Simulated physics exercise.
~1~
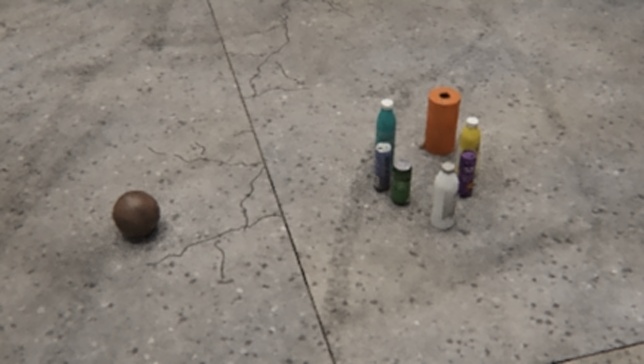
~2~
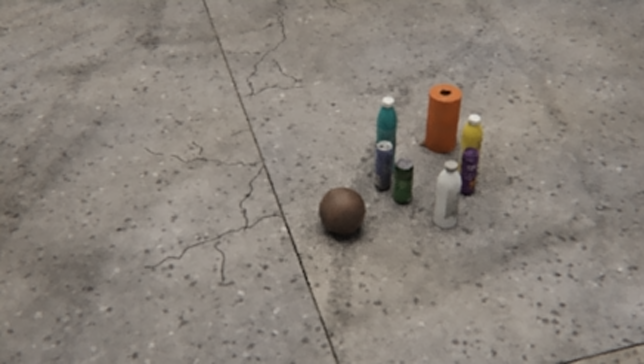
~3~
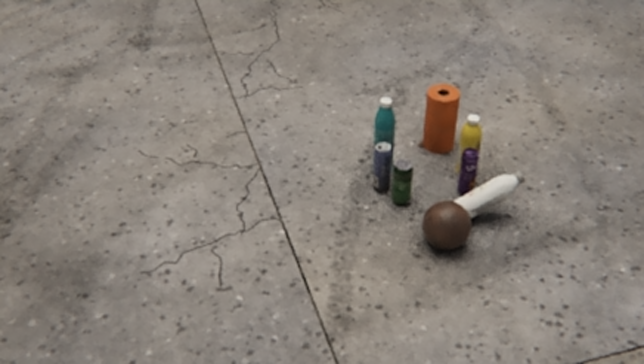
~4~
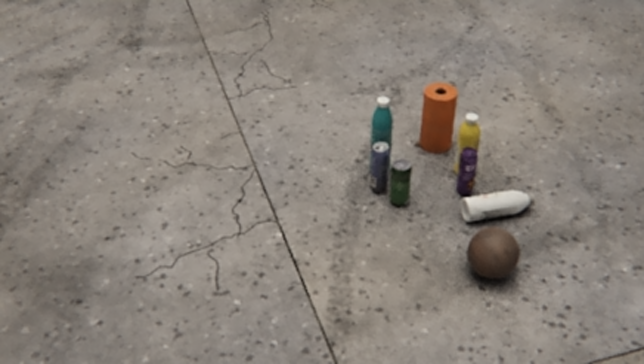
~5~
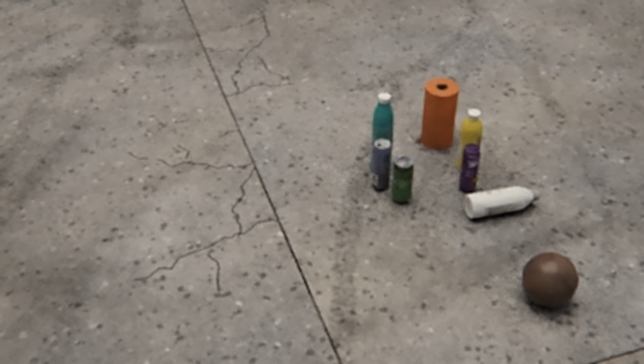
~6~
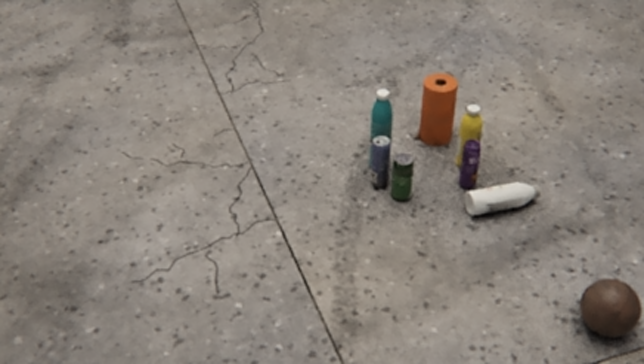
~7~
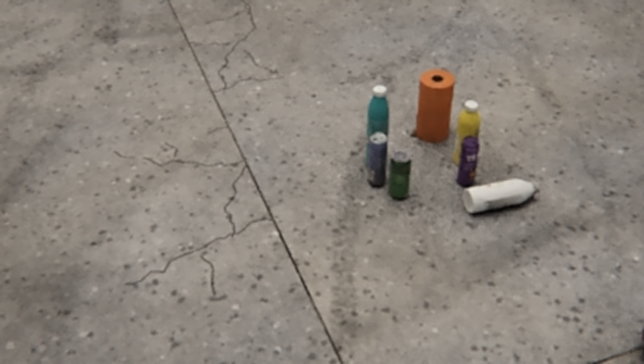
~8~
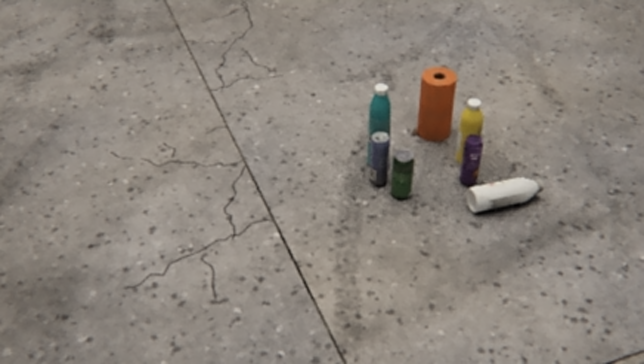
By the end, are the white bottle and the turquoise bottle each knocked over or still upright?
The white bottle is knocked over and ends lying on its side, while the turquoise bottle stays upright.
Brown ball rolling right across a cracked floor, knocking over a white bottle and leaving view while the other items stay standing.
